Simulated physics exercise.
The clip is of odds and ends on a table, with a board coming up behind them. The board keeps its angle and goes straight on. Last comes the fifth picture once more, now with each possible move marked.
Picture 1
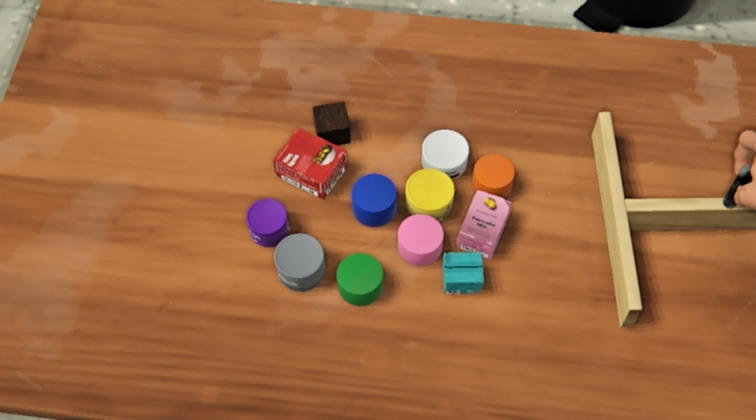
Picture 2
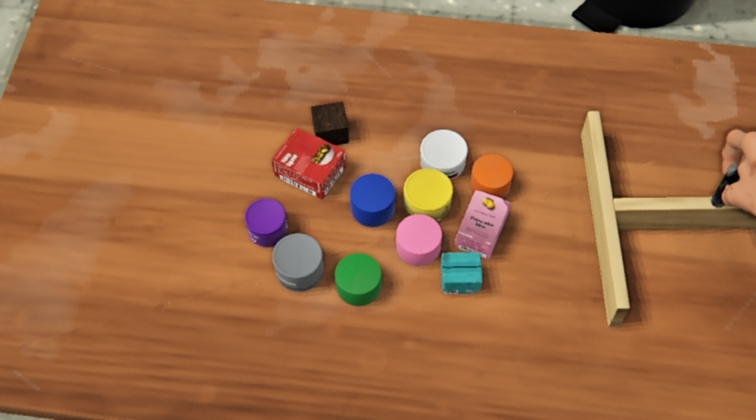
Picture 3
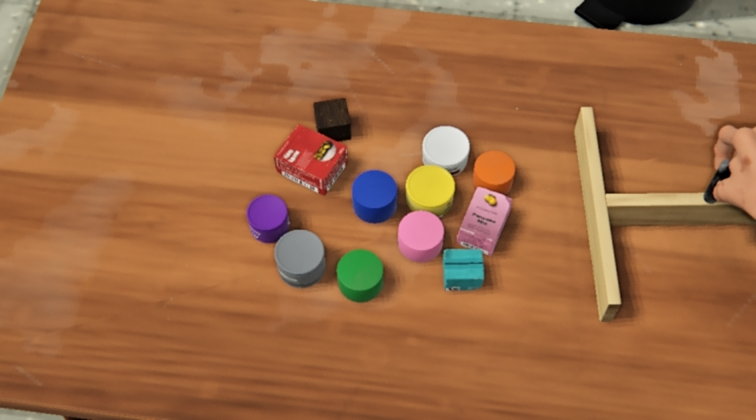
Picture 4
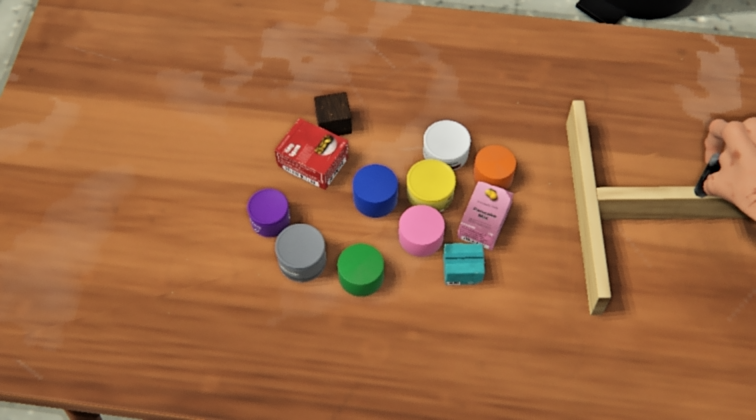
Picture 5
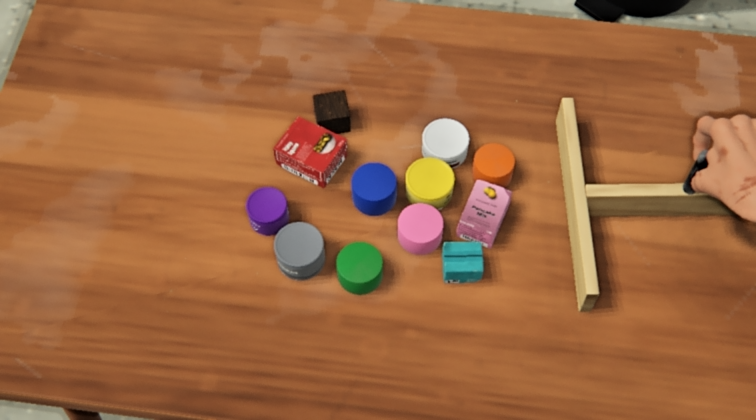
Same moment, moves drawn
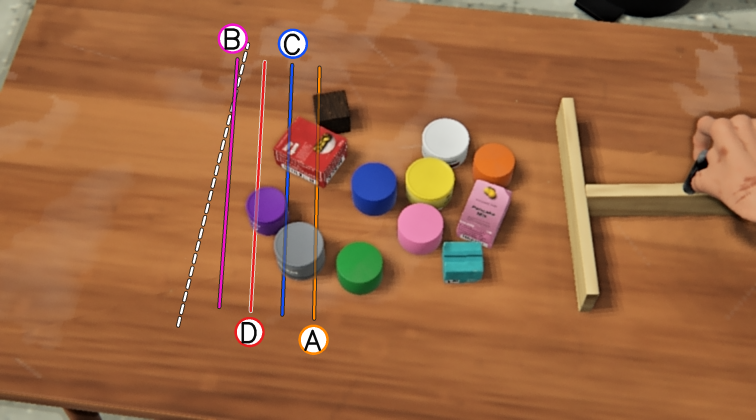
On a wooden table, a hand slowly pushing a T-shaped wooden board left towards a still cluster of colourful tubs and small boxes.
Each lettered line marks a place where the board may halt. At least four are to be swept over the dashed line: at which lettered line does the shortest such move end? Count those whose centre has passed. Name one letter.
D is the first line that does it.
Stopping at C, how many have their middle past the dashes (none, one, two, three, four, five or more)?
Three.
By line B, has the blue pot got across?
Yes.
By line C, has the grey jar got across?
No.
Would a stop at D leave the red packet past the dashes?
Yes.
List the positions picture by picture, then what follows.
Board (620, 205); white tub (445, 156); blue pot (374, 201), in the first frame.
Board (608, 204); pink packet (483, 225), in the second frame.
Board (601, 200); purple tub (269, 219), in the third frame.
Board (591, 193); turquoise box (464, 264), in the fourth frame.
Board (580, 190); grey jar (301, 252); orange tin (493, 168); yellow jar (430, 185), in the fifth frame.
On the copy, A at (317, 184); B at (229, 174); C at (288, 181); D at (258, 178); the dashed line at (216, 174).
On D. First, board (463, 177); purple tub (268, 212); red packet (311, 152); none across.
Then, board (348, 165); purple tub (217, 226); red packet (256, 131); none across.
Finally, board (259, 155); blue pot (162, 189); purple tub (156, 236); six across.
By contrast, A gets none across; B gets ten across, but is farther than needed; C gets only three across.
